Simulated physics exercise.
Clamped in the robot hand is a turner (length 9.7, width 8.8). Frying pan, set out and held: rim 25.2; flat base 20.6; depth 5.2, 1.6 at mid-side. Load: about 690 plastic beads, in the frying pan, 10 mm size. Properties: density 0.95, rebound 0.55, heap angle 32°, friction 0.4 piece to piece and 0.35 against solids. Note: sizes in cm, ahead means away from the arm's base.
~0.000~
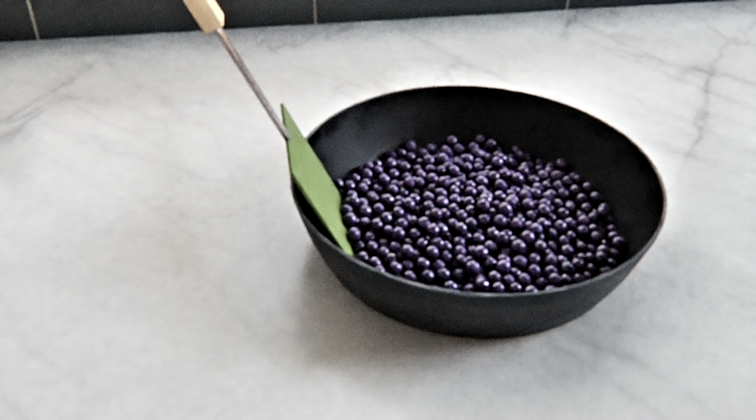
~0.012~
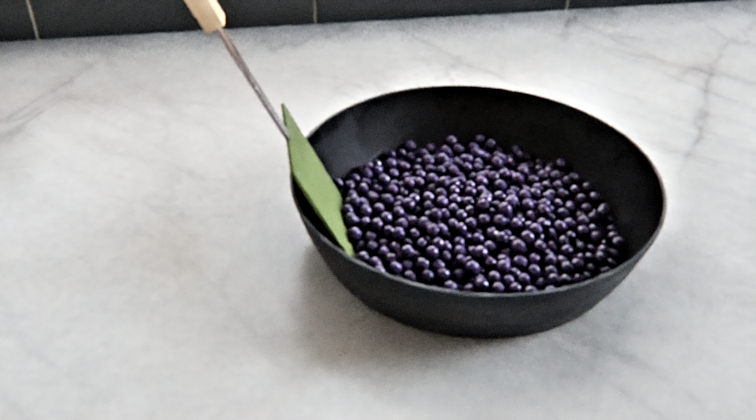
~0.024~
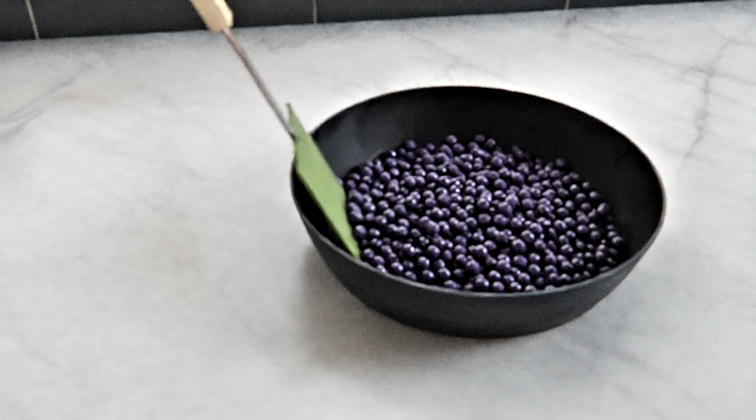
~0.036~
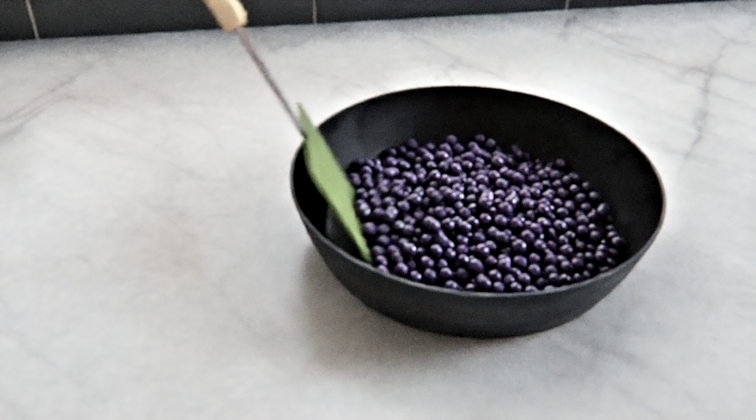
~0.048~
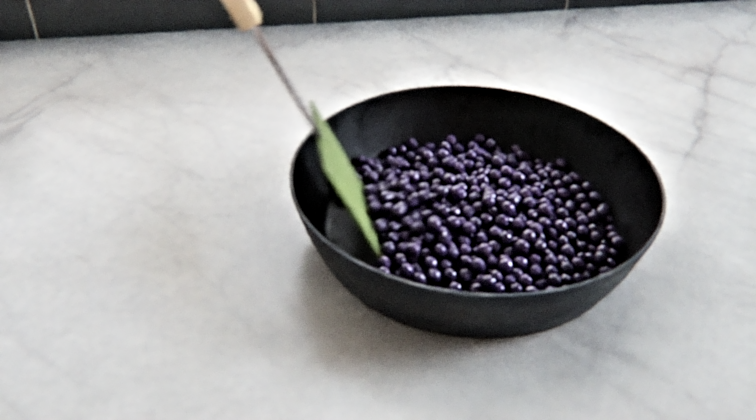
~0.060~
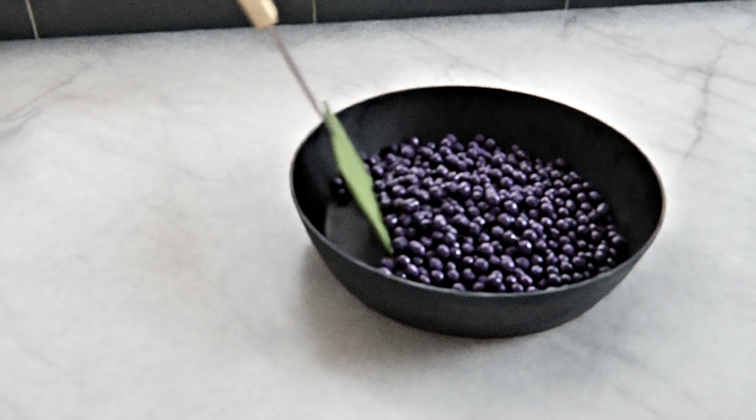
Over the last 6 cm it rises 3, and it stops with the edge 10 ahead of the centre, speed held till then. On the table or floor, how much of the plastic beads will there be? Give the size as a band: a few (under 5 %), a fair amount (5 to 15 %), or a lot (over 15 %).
A lot, over 15 %.
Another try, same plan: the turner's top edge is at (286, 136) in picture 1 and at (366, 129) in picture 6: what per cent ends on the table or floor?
Around 25 per cent finishes there.
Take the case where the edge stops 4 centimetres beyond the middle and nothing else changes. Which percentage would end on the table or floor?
I'd expect close to 0 per cent then.
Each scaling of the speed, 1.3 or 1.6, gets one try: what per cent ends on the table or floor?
I'd expect close to 25 and then close to 30 percent.
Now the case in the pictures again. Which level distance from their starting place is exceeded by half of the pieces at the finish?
It comes out at about 4 cm.
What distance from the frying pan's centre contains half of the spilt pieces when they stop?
32 cm or so.
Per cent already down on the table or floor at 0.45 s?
Some 10 per cent of the load.
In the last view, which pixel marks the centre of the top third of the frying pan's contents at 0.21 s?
(564, 182).
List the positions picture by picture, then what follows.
The first frame shows turner top edge at (286, 136), sloping 65°; upper third of the load around (462, 211), from x 340 to 620, top at y 140; 687 in the frying pan.
The second frame shows turner top edge at (287, 136), sloping 65°; upper third of the load around (460, 212), from x 340 to 620, top at y 140.
The third frame shows turner top edge at (293, 135), sloping 65°; upper third of the load around (460, 212), from x 340 to 620, top at y 140.
The fourth frame shows turner top edge at (304, 134), sloping 65°; upper third of the load around (454, 208), from x 340 to 620, top at y 140.
The fifth frame shows turner top edge at (318, 133), sloping 65°; upper third of the load around (451, 209), from x 340 to 620, top at y 140.
The sixth frame shows turner top edge at (331, 132), sloping 65°; upper third of the load around (453, 207), from x 340 to 620, top at y 140; 687 in the frying pan.
By 0.14 s, sloping 65°, highest piece 6 above the table; 687 in the frying pan.
By 0.21 s, sloping 65°, highest piece 6 above the table; 687 in the frying pan.
By 0.45 s, sloping 65°, highest piece 13 above the table; 527 in the frying pan, 82 on the table or floor, 78 on the blade or in flight.
By 1.50 s, sloping 65°, highest piece 4 above the table; 525 in the frying pan, 162 on the table or floor.
Final count, 525 in the frying pan, 162 on the table or floor. That is 24 % on the table or floor.
